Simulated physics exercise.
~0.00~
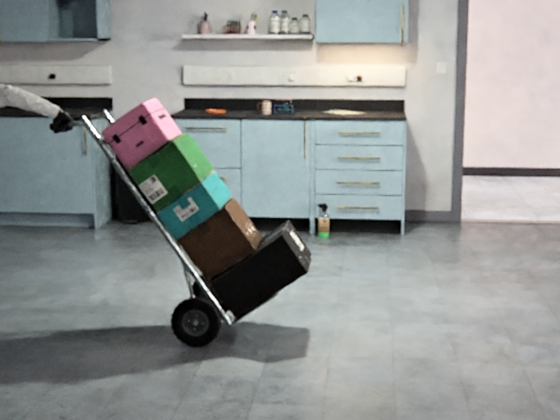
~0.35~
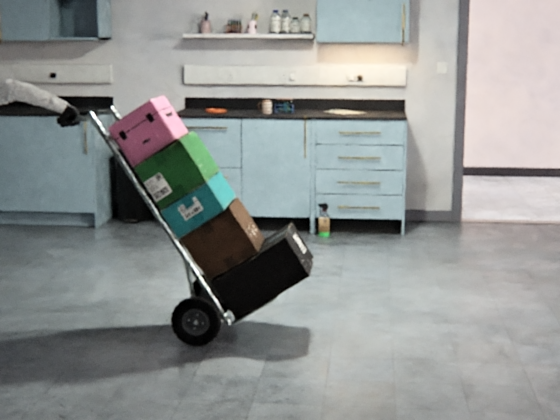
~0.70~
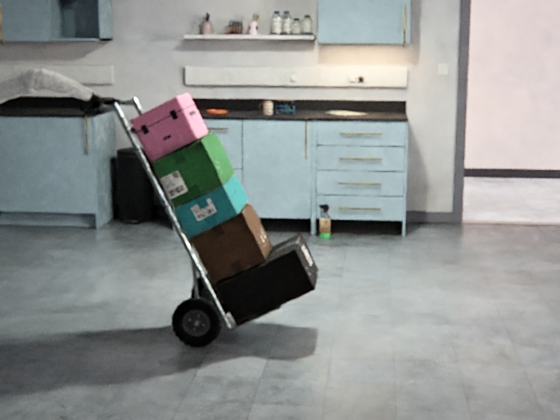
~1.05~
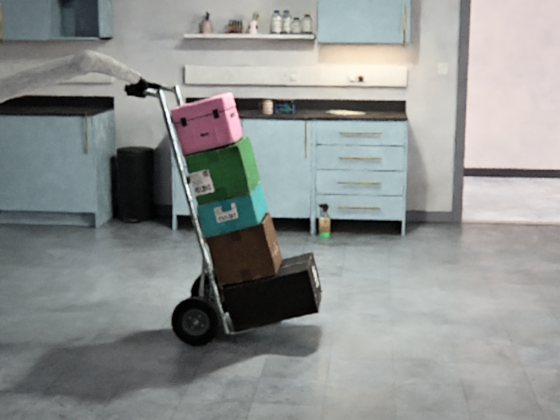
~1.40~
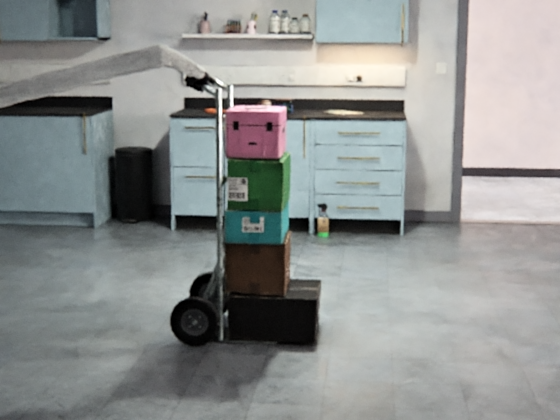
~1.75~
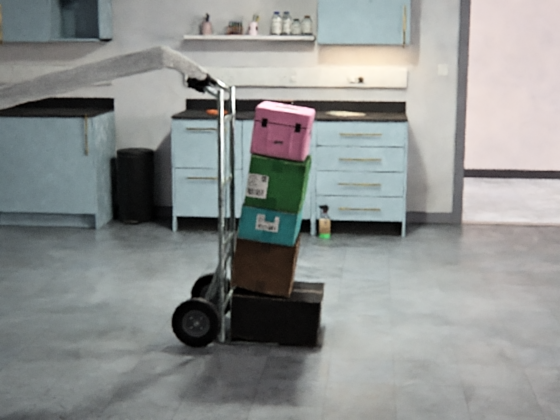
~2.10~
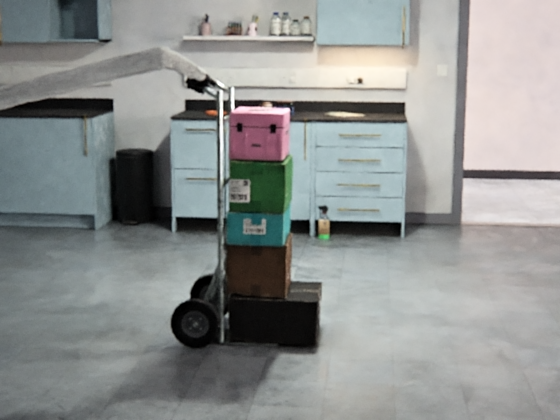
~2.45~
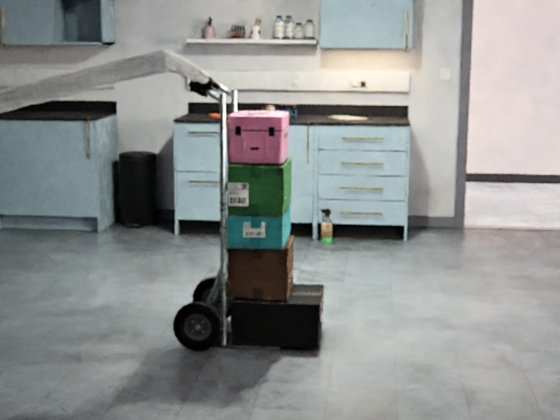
In the video, a gloved hand raises a tilted sack truck loaded with a black parcel, a brown box, a turquoise parcel, a green box and a pink toolbox until it stands upright; the upper four tip briefly to the right, then settle back, still stacked.
